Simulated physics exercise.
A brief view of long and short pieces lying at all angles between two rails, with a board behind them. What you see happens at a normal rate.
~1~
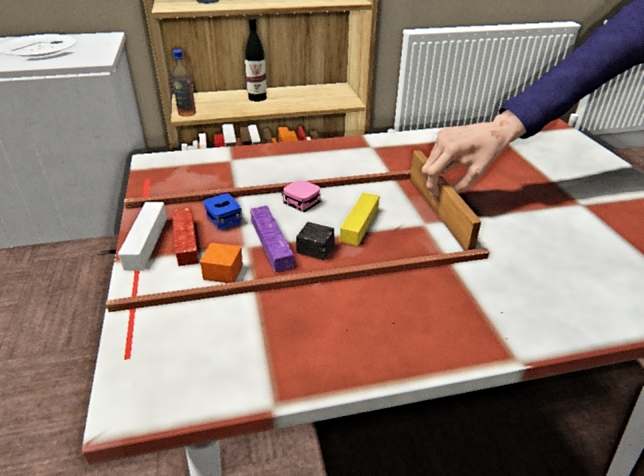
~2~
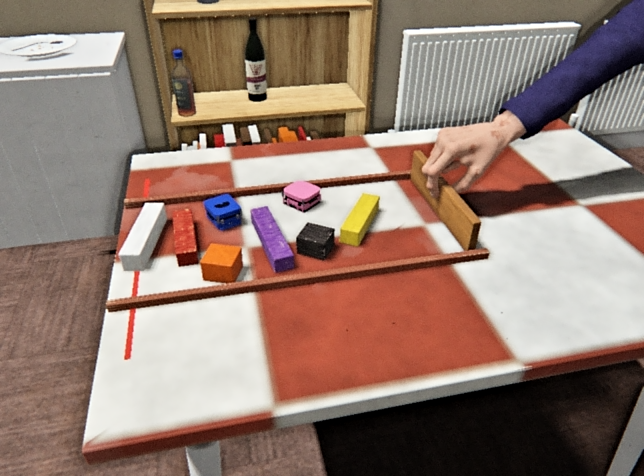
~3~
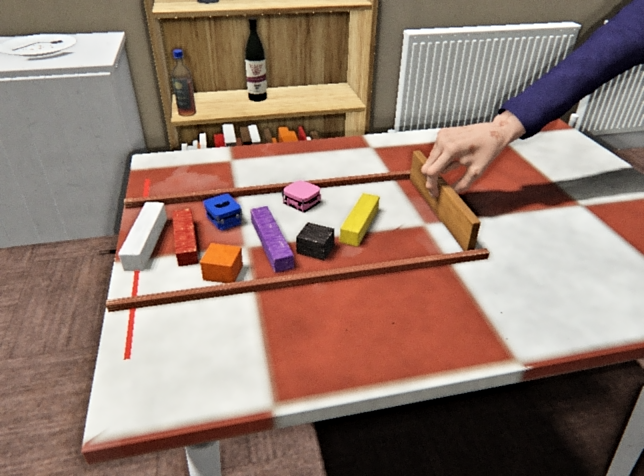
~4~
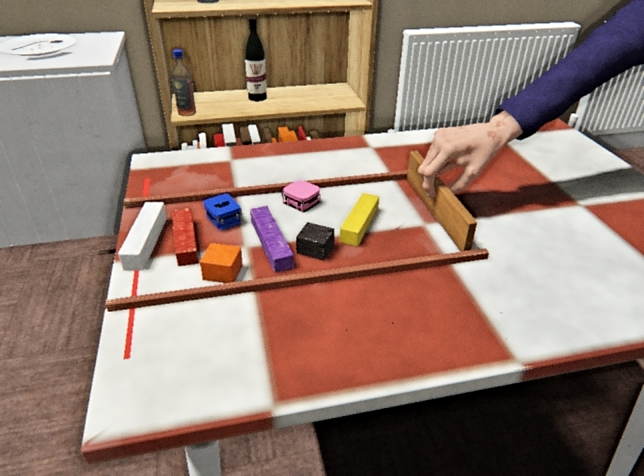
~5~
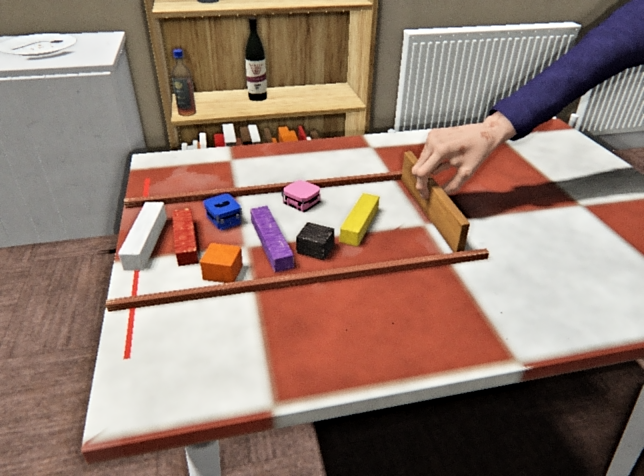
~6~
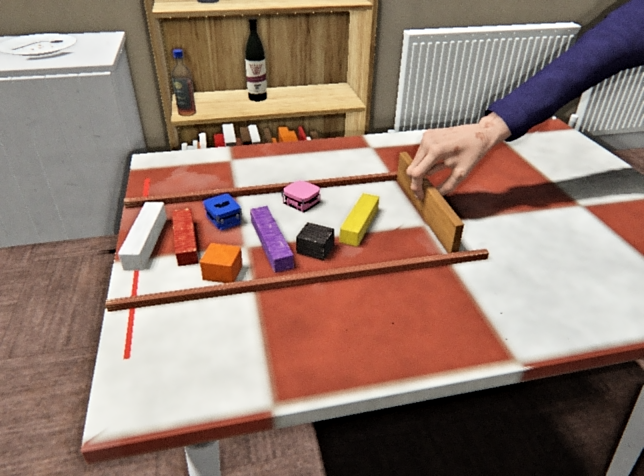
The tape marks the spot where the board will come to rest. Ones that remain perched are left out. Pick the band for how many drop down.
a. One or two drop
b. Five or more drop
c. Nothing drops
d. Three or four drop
The answer is b.
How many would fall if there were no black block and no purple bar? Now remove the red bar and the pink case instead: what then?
The first try gives 3, the second gives 4.
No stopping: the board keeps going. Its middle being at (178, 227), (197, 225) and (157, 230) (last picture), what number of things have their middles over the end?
Counts per position: 3 / 2 / 5.
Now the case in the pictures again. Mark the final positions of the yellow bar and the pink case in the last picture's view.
Going in order: First (127, 247), then (127, 210).
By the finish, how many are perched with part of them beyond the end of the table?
The number overhanging is 1.
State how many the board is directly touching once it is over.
The count comes out at 2.
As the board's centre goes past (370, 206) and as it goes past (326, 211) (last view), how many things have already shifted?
At that stage 1; at the next, 4.
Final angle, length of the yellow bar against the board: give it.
It measures close to 0 degrees.
A little later, none off yet; white bar at rest near (145, 235); red bar at rest near (185, 236); orange block at rest near (222, 263).
Next, none off yet; white bar at rest near (145, 235); red bar moving near (180, 236); orange block shifted well along near (164, 267).
Later still, two off so far; white bar dropping near (105, 332); red bar shifted about its own width near (110, 240); orange block on its side near (87, 326).
When it is over, the number that fall off is five or more; down, black block, purple bar, blue case, orange block, red bar and white bar.
